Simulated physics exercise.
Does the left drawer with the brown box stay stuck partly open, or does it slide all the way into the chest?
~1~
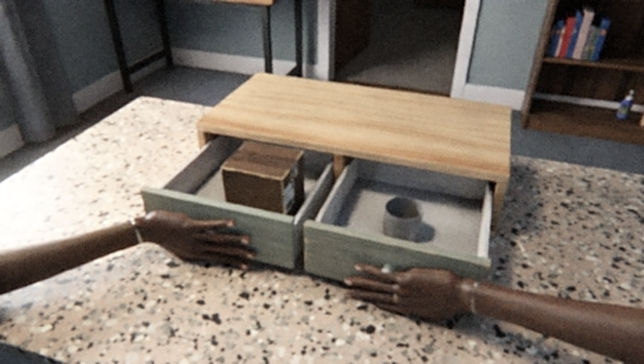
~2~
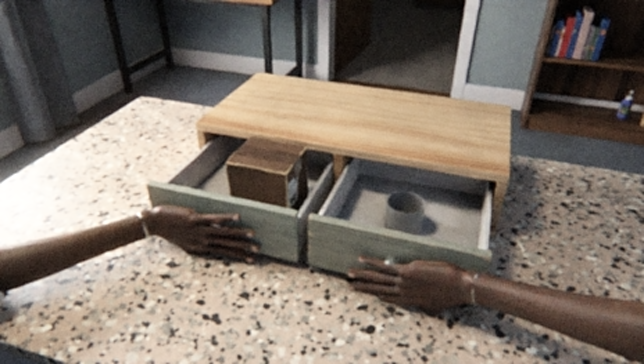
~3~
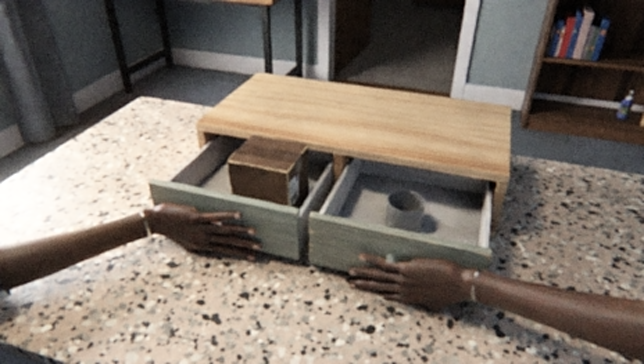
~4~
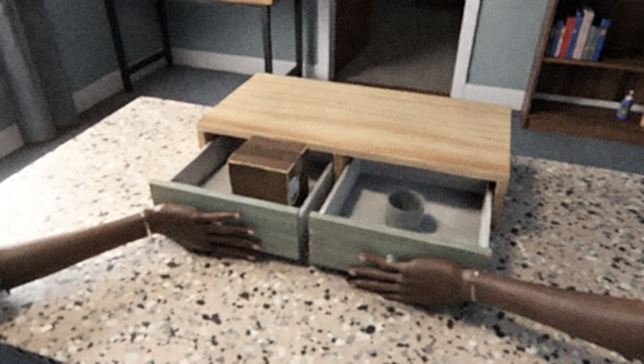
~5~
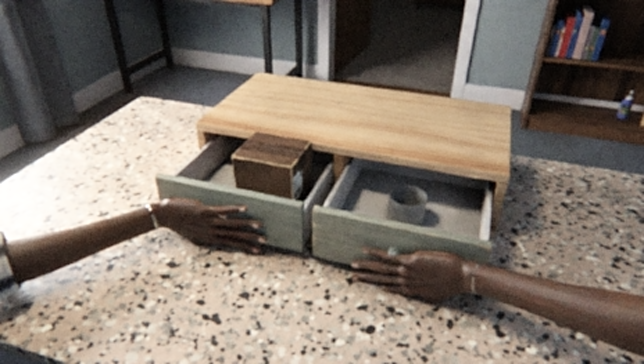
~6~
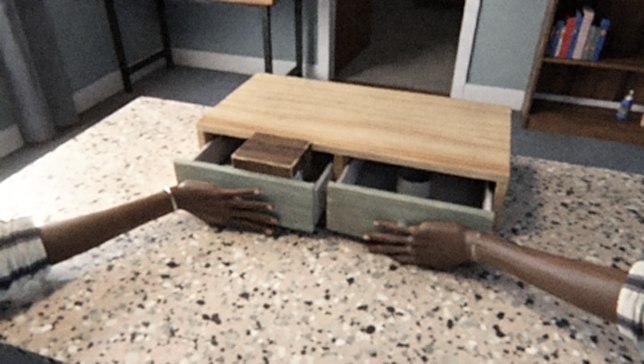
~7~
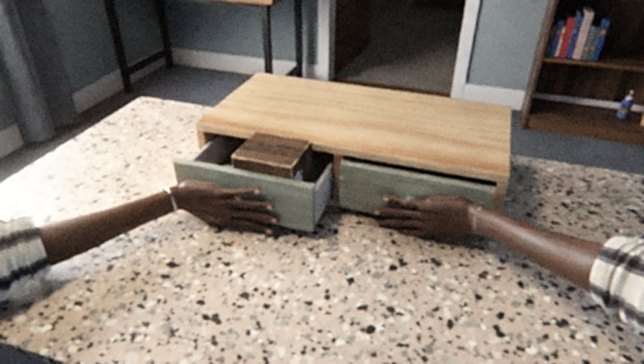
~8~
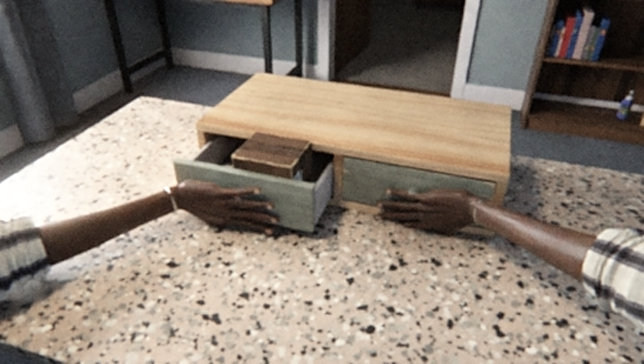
The left drawer stays stuck partly open with the brown box in it, while the right drawer goes all the way in.
